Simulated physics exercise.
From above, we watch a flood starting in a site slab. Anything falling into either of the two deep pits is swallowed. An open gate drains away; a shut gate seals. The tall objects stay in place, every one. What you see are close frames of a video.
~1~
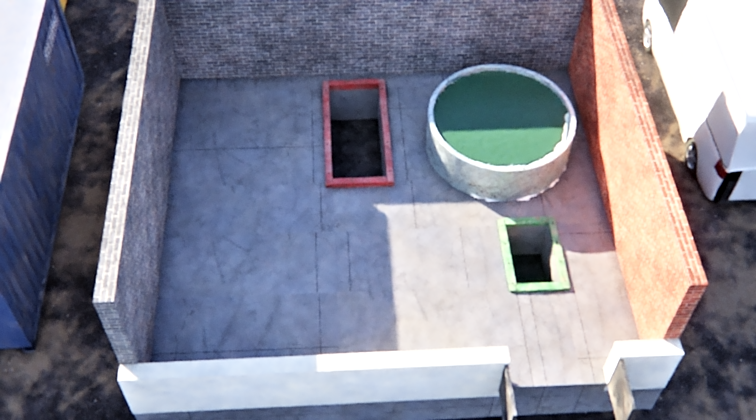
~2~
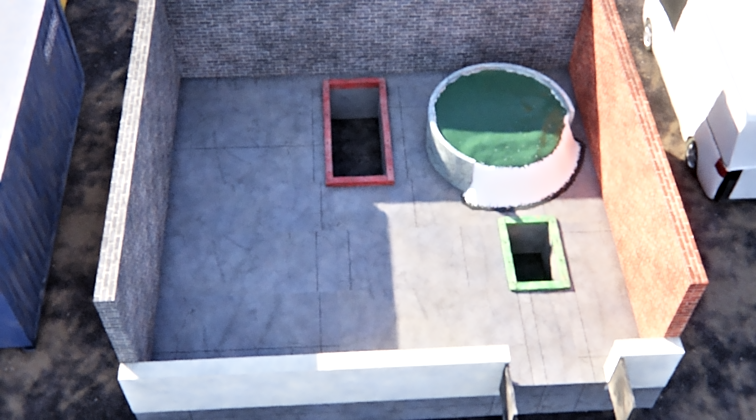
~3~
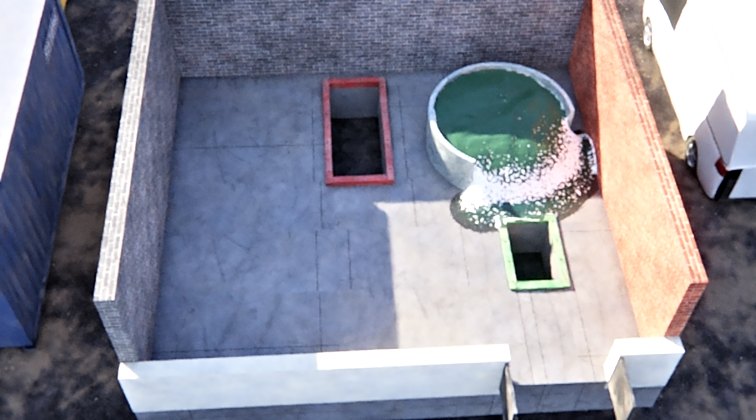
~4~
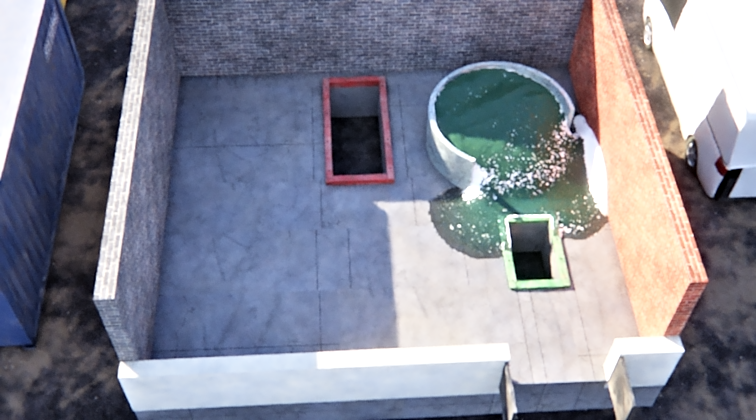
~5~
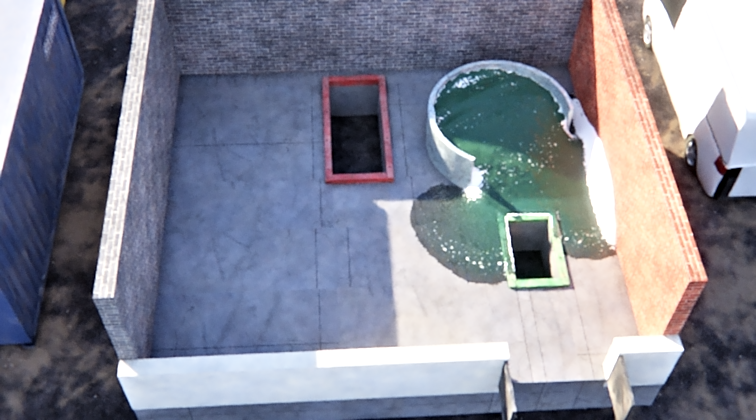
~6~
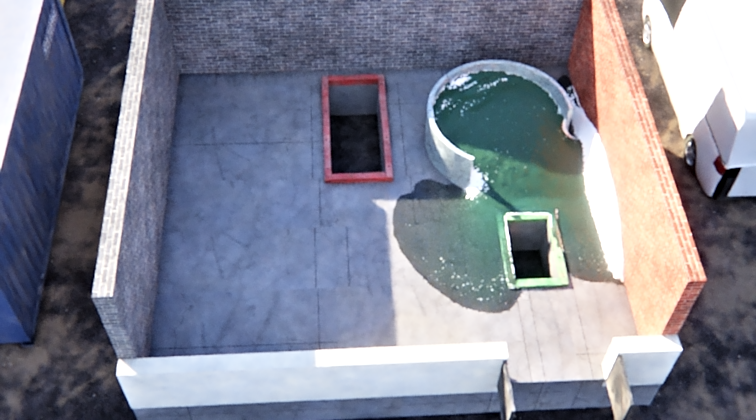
Green water sits still in a round pale tank at the right of a grey walled slab, seen from a fixed, high viewpoint. A red-framed opening lies left of the tank and a green-framed one below it, with a brick-red wall at right and vehicles outside. The tank's near side gives way, and water pours out in white froth, spreading around the green frame and leftward.
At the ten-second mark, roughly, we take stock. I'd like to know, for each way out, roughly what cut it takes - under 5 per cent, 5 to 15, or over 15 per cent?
As I see it, the gate accounts for a substantial part - beyond fifteen per cent. The green pit accounts for a substantial part - beyond fifteen per cent. The red pit accounts for a negligible part - below five per cent.
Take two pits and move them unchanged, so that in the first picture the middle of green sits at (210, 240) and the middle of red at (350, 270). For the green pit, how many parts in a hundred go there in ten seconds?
Green: 2 %.
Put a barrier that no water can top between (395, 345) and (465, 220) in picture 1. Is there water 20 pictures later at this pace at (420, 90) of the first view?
Submerged.
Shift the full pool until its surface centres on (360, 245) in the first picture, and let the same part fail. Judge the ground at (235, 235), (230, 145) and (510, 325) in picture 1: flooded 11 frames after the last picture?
Spot one unwetted, spot two unwetted, spot three wetted.
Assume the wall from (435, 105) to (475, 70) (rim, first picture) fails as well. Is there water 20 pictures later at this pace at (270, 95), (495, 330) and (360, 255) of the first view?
So the first one is drenched, the next left untouched, and the last left untouched.
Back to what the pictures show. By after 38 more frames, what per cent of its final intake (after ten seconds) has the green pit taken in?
Close to 100 out of every hundred.
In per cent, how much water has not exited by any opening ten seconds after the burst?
Near 48 in a hundred.
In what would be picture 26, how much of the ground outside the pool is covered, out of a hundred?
It should be close to 45 %.
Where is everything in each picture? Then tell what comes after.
Still water in the pool at (501, 118), in the first frame.
The front is at a hidden place, out from the gap at (542, 179), in the second frame.
The front is at (583, 134), out from the gap at (541, 180), in the third frame.
The front is at (450, 239), out from the gap at (541, 181), in the fourth frame.
Water pours out at (540, 180) and has run to (445, 259), in the fifth frame.
The front is at (568, 79), out from the gap at (539, 180), in the sixth frame.
A moment on, water covers 30 % of the floor; the gate 0 %, the green pit 9 %, the red pit 0 %.
Next, water covers 35 % of the floor; the gate 5 %, the green pit 17 %, the red pit 0 %.
Then, water covers 45 % of the floor; the gate 16 %, the green pit 23 %, the red pit 0 %.
Later, water covers 70 % of the floor; the gate 22 %, the green pit 25 %, the red pit 0 %.
In the end, water covers 90 % of the floor; the gate 27 %, the green pit 26 %, the red pit 0 %.
